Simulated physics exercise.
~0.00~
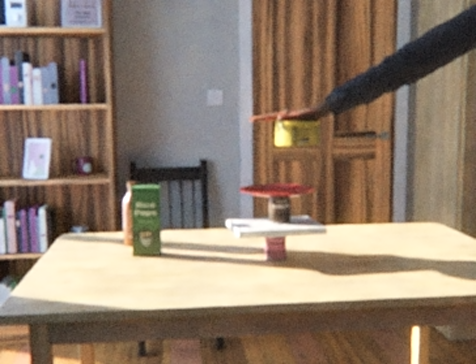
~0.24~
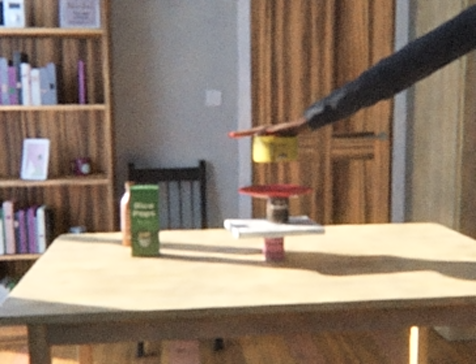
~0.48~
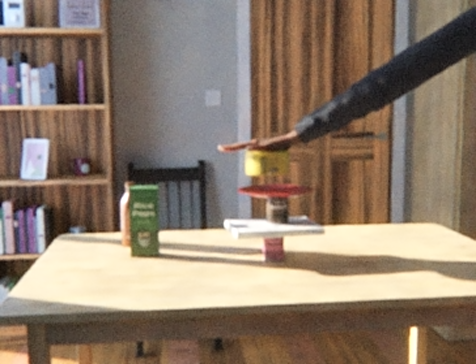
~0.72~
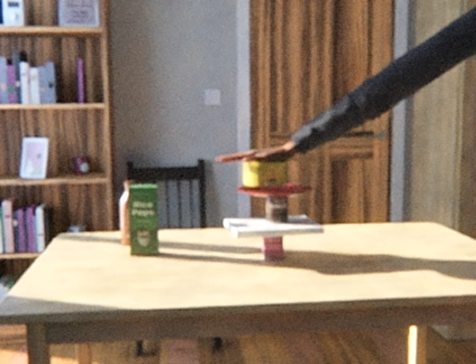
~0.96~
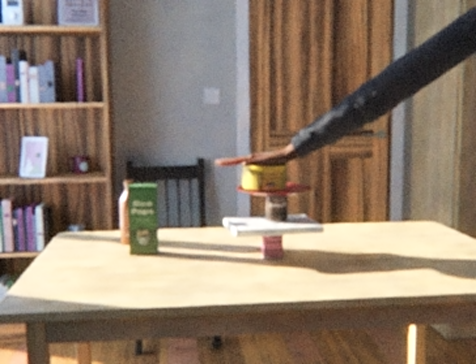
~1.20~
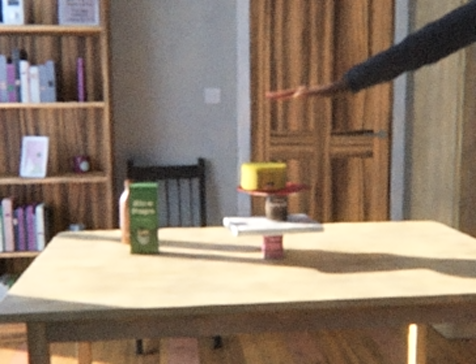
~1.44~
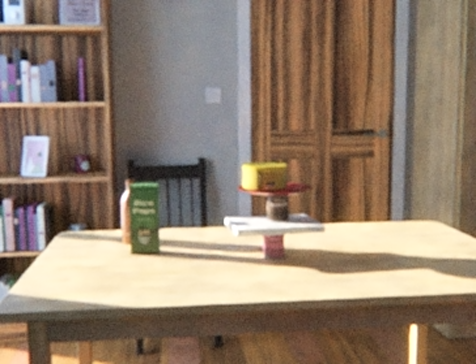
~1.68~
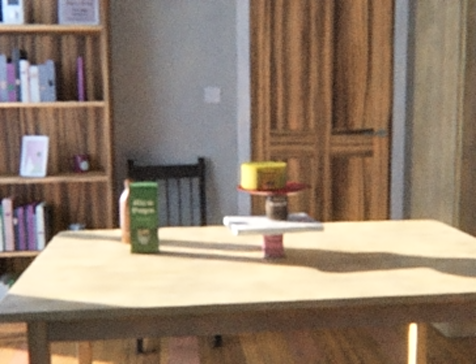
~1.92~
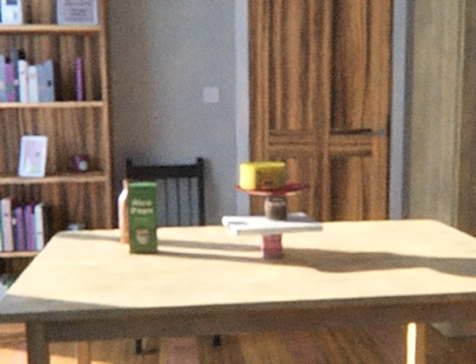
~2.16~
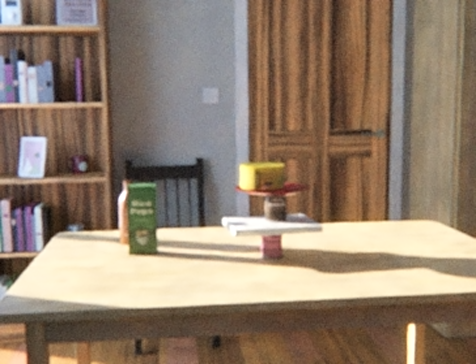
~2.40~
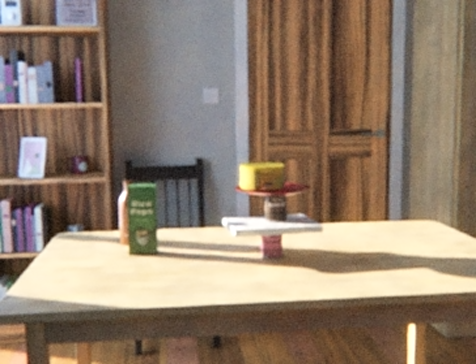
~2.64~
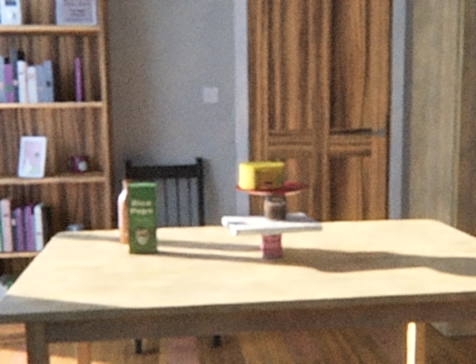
Yellow tub being lowered by a hand onto a red plate atop a small stack, the hand withdrawing, the pile standing still.
